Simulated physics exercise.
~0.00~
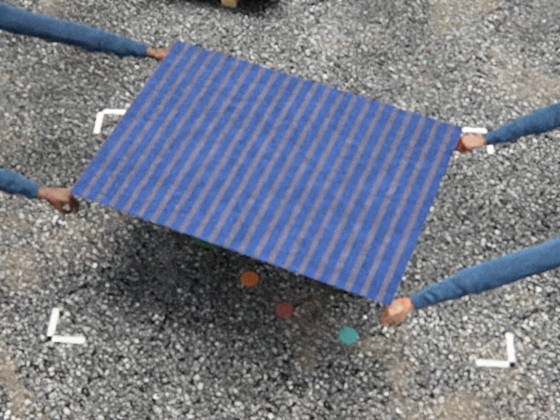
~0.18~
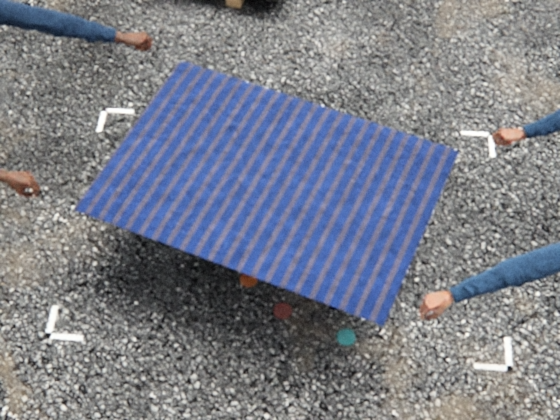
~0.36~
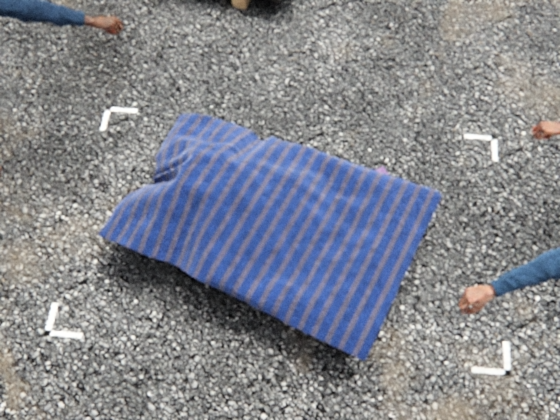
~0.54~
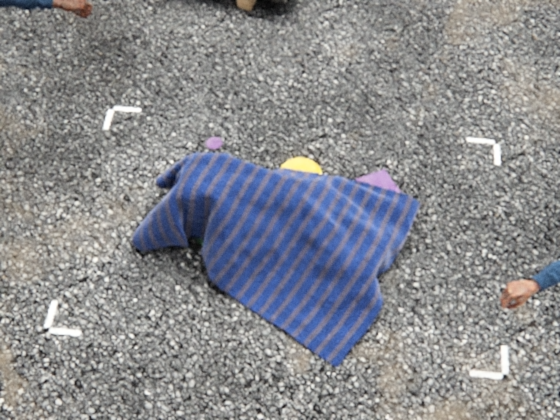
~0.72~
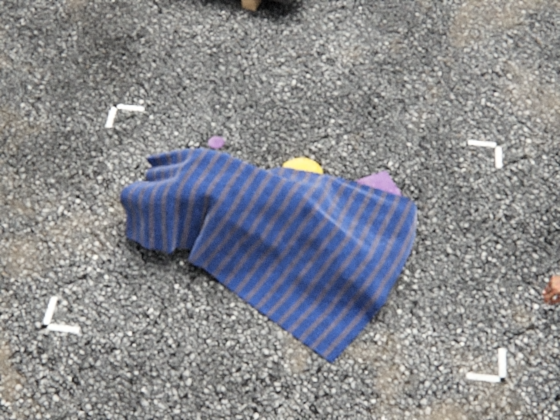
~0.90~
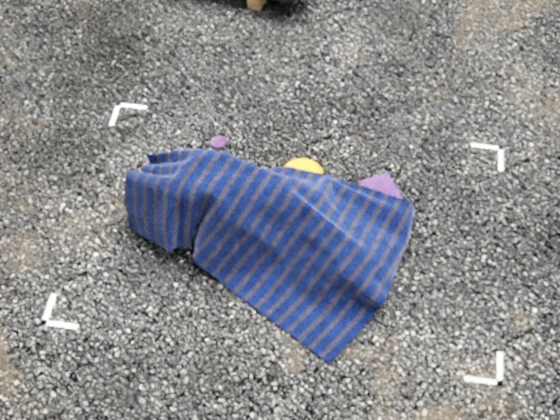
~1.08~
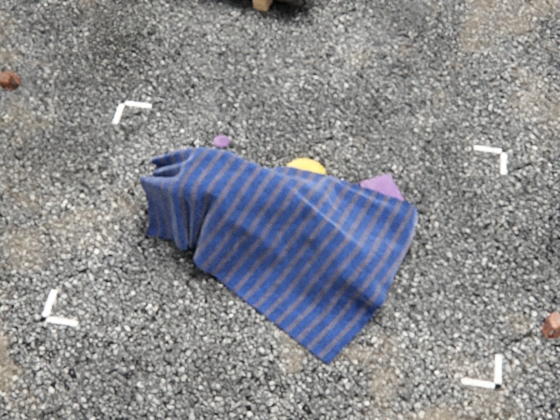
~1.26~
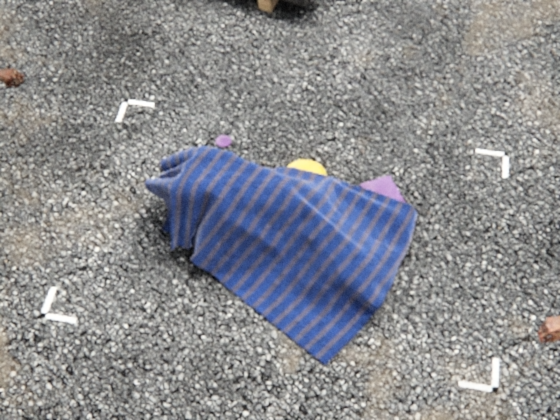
On a patch of grey gravel marked by white corner brackets, four hands hold a blue striped cloth out flat above a few small coloured things. The hands let go and draw back toward the edges as the cloth drops. Its left side crumples first, while the rest sinks over the orange, red and teal pieces. It settles into a rumpled heap, and its left end shifts and folds a little more. At the end the cloth lies still in raised folds, with purple and yellow pieces showing along its upper edge.
